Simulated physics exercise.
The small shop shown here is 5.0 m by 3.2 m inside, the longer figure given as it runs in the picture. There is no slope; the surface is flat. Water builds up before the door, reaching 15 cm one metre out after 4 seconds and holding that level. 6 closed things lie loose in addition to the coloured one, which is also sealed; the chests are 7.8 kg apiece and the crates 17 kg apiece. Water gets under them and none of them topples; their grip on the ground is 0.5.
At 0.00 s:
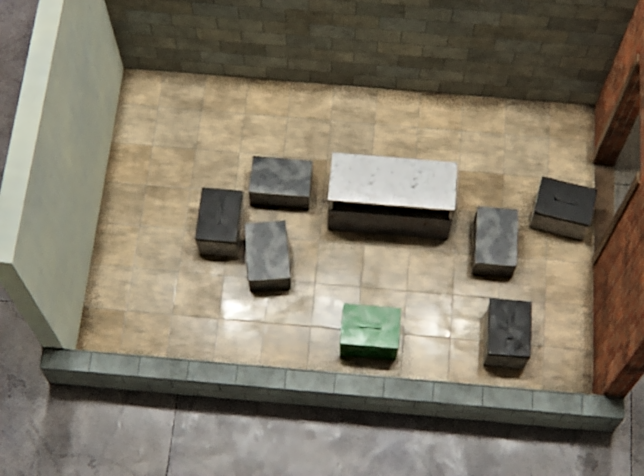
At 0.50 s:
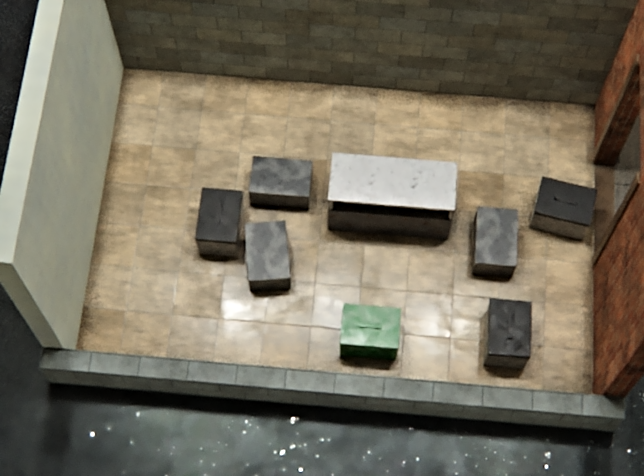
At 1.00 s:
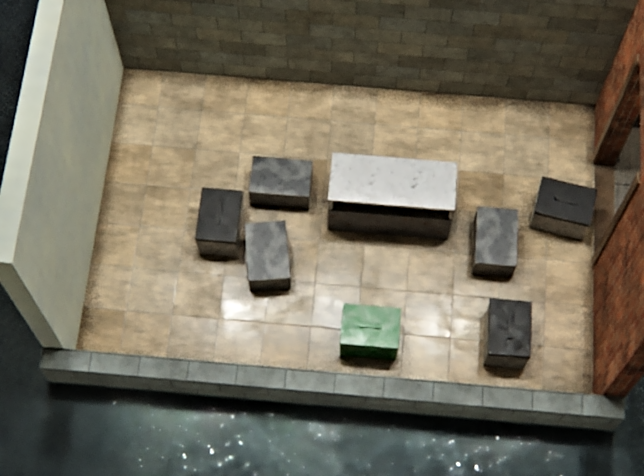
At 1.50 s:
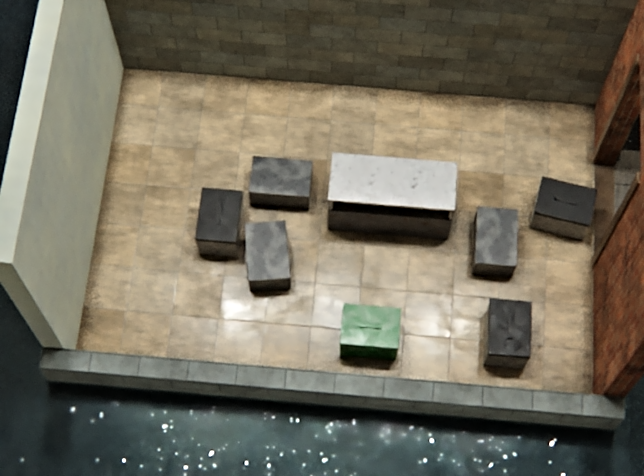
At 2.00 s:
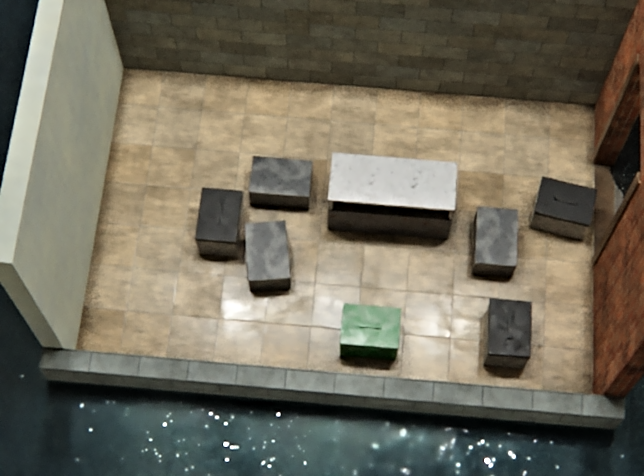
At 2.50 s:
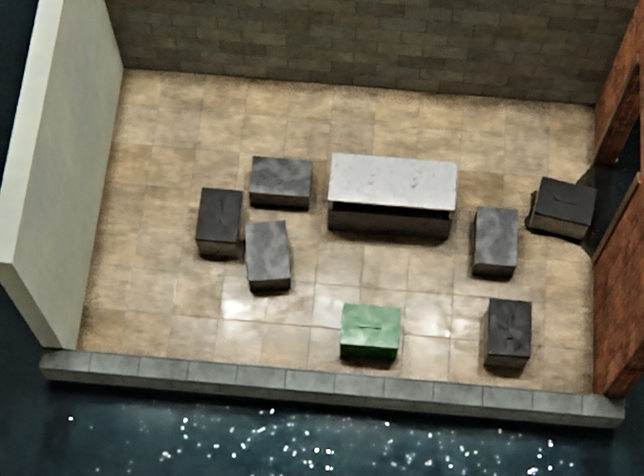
Dark water spreads outside the walled room while the green chest and gray boxes stay still.
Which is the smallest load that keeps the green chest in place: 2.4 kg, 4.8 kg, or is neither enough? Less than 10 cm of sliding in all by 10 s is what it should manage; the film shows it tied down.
Watching this, neither ballast does the job.
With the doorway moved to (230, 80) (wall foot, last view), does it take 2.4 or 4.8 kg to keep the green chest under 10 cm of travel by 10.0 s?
In that case both options fail.
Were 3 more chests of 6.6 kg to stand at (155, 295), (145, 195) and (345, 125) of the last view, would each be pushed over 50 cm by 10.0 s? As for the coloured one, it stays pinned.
Order as asked: Stays within / stays within / goes beyond.
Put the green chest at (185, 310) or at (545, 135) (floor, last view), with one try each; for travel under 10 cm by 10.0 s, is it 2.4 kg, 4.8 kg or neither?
One by one: The small mass suffices; neither mass suffices.
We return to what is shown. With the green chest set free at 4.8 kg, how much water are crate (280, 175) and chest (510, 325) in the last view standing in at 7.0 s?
About 2 and 3 cm.
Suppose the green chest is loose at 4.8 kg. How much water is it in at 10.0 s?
Depth: Approx. 2 cm.
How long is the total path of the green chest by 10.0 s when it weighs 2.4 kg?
It covers about 80 cm altogether.
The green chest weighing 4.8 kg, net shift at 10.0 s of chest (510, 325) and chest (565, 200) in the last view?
In turn: 100 cm, 450 cm.
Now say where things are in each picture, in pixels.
The first picture shows the green chest at (371, 326), on the bottom; 0.0 m2 under water; 0 of 7 have shifted.
The second picture shows the green chest at (371, 326) rests on the ground; water covers 0.0 m2; 0 of 7 have shifted.
The third picture shows the green chest at (371, 326), on the bottom; water covers 0.0 m2; 0 of 7 have shifted.
The fourth picture shows the green chest at (371, 326) rests on the ground; water covers 0.0 m2; 0 of 7 have shifted.
The fifth picture shows the green chest at (371, 326) rests on the ground; water covers 0.0 m2; 0 of 7 have shifted.
The sixth picture shows the green chest at (371, 326) rests on the ground; 0.1 m2 under water; 0 of 7 have shifted.
After 3.5 s the green chest would be 0 cm from its start with 2.4 kg and 0 cm from its start with 4.8 kg; 0 cm of water round it then.
After 4.5 s the green chest would be 0 cm from its start with 2.4 kg and 0 cm from its start with 4.8 kg; 0 cm of water round it then.
After 7.0 s the green chest would be 4 cm from its start with 2.4 kg and 2 cm from its start with 4.8 kg; 2 cm of water round it then.
After 10.0 s the green chest would be 73 cm from its start with 2.4 kg and 27 cm from its start with 4.8 kg; 2 cm of water round it then.
